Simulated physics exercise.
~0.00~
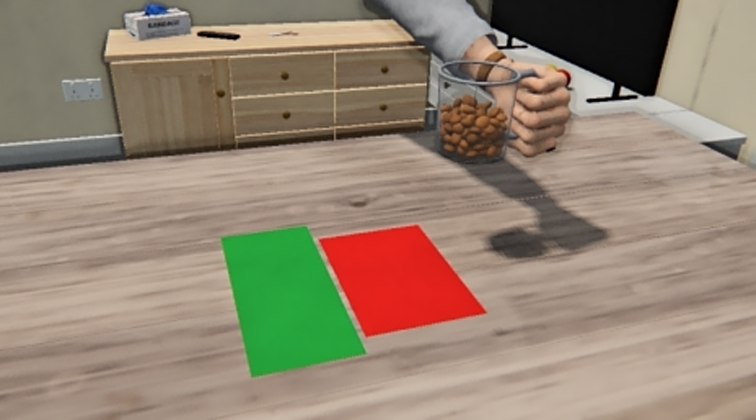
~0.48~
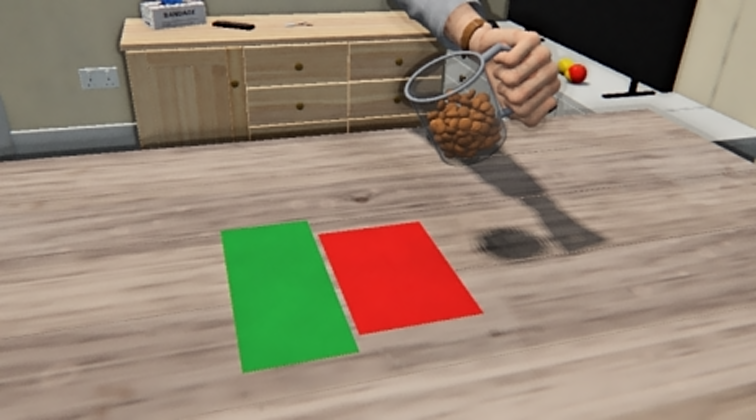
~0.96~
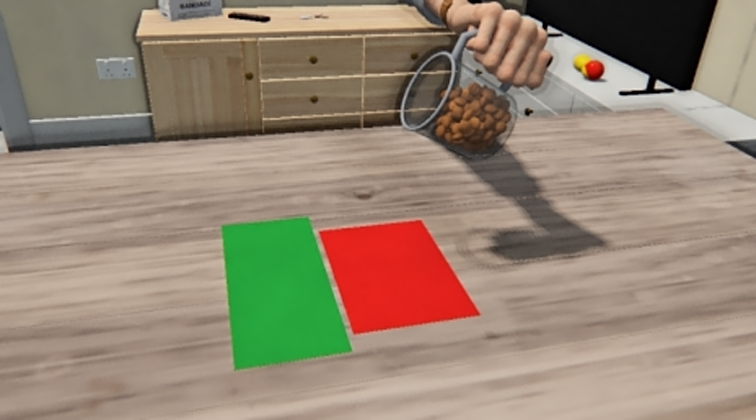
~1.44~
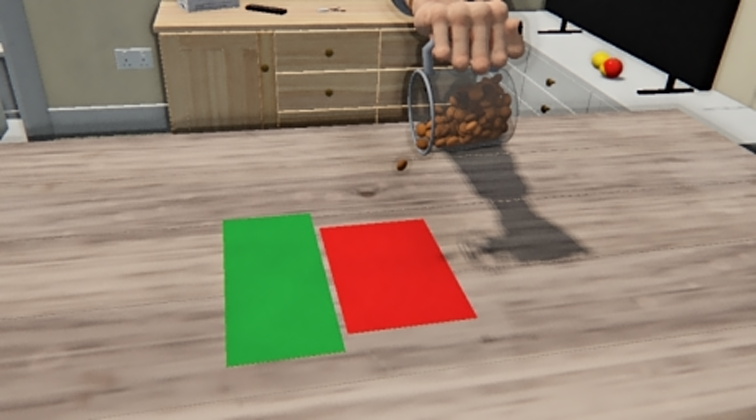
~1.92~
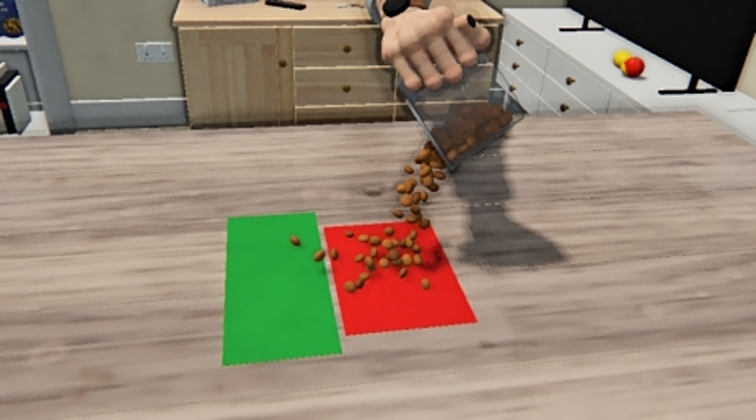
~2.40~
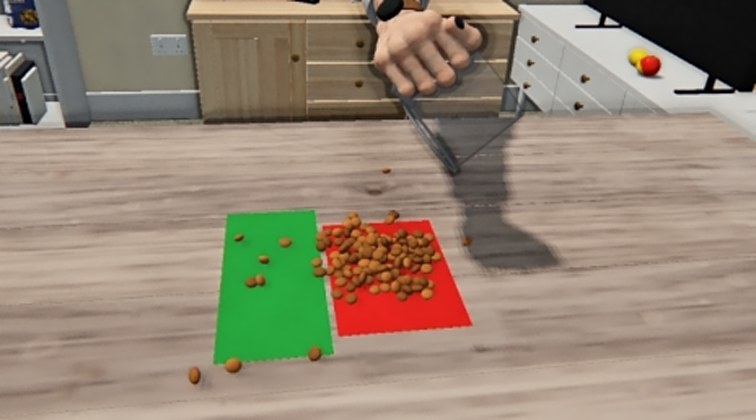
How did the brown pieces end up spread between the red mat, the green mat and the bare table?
Most of them ended up heaped on the red mat. Only a few landed on the green mat, and just a few came down on the bare table.
